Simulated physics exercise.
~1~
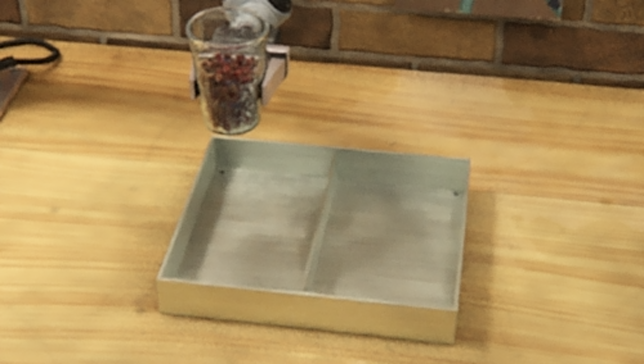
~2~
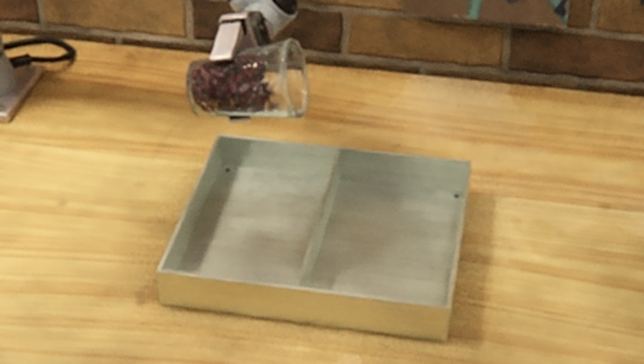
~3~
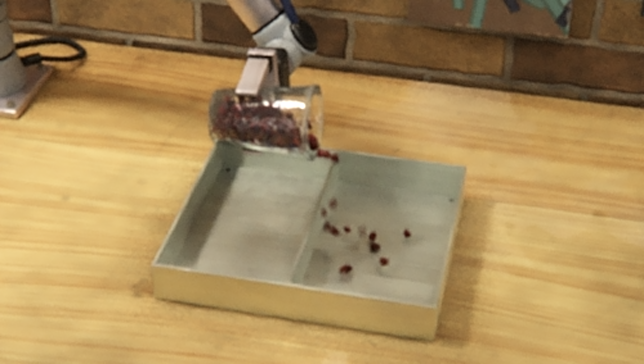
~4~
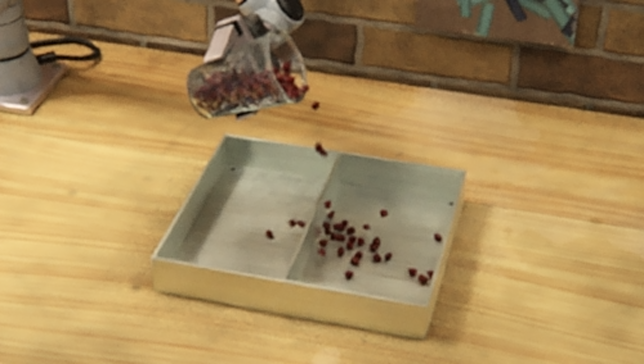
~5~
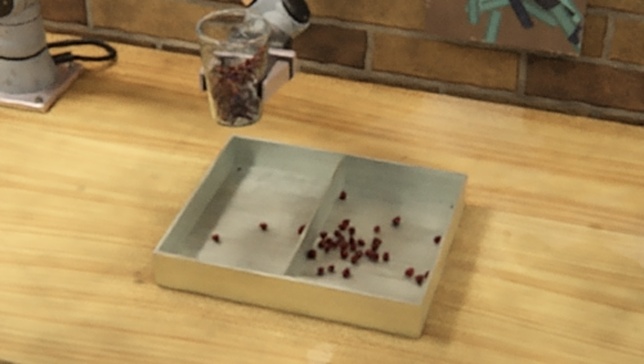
A robot hand tipped a clear beaker of dark red beans over a divided tray, spilling some mostly into the right part and a few into the left, then turned it upright again with most of the beans still inside.
